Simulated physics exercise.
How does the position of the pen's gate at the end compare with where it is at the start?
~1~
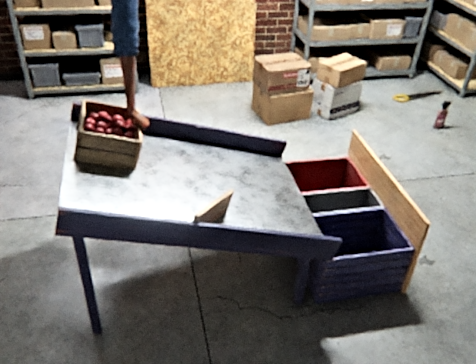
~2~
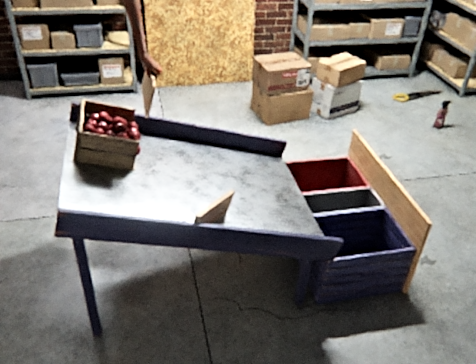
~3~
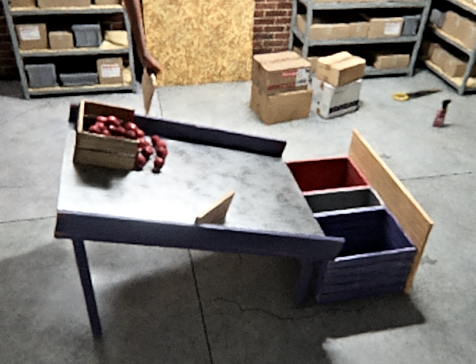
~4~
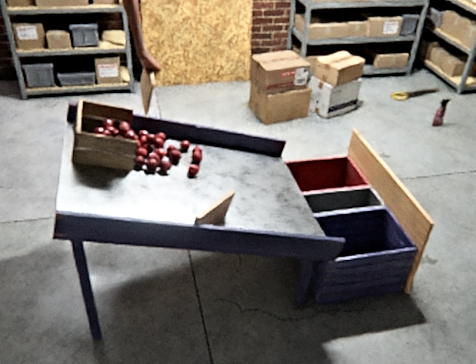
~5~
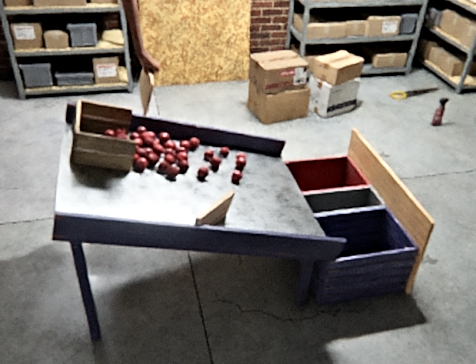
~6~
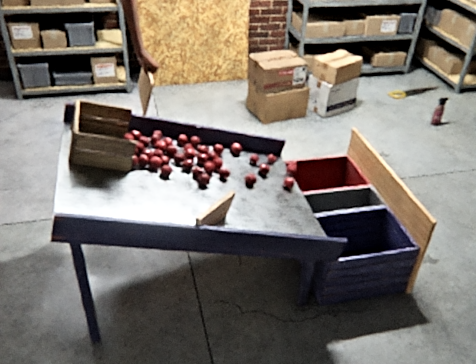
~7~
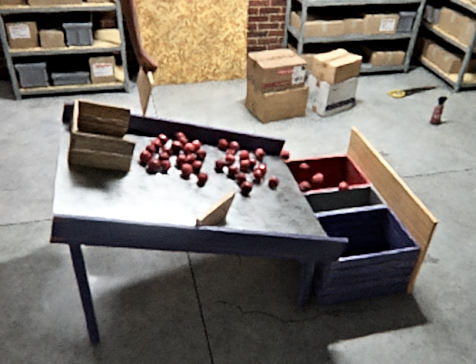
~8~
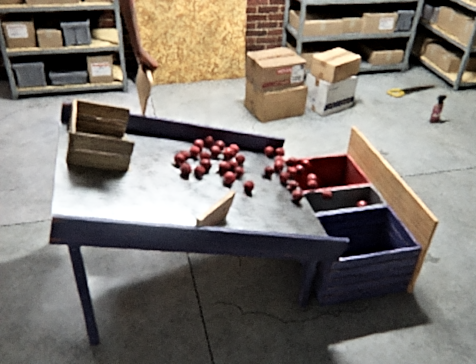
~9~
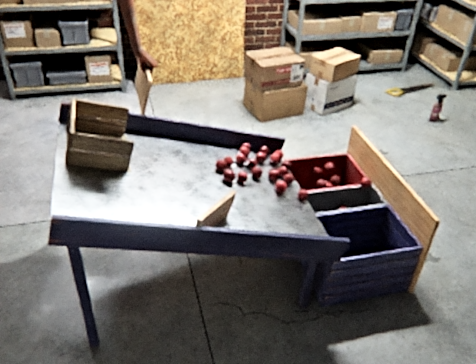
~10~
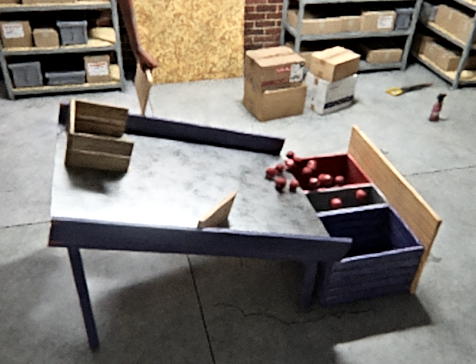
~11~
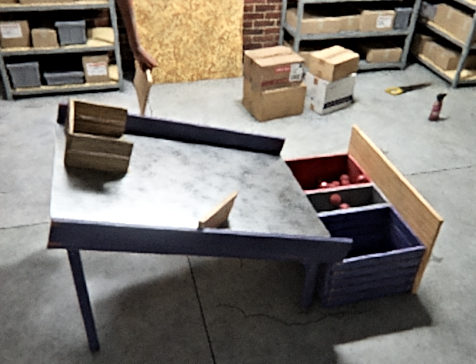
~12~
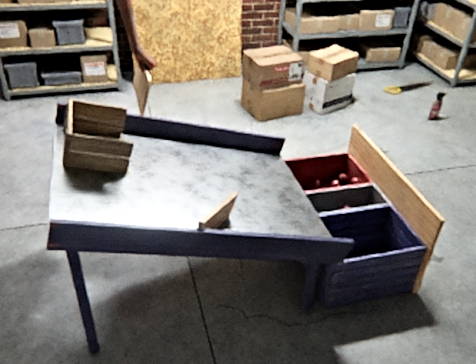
At the start the gate is down at the pen, closing in the apples. By the end it is higher up, held clear of the pen by the hand near the table's far edge.
Red apples sit packed in a wooden pen at the upper left of a sloping grey table with dark blue sides, seen from above in a storeroom with shelves and cardboard boxes behind. A hand lifts the pen's gate away and holds it up by the table's far edge. The apples spill out, spread and roll down to the right, passing behind a small angled board. They drop off the low end, most into the far red tote and some into the grey one beside it. The slope and pen end up empty, and no apples are seen going into the near blue bin.
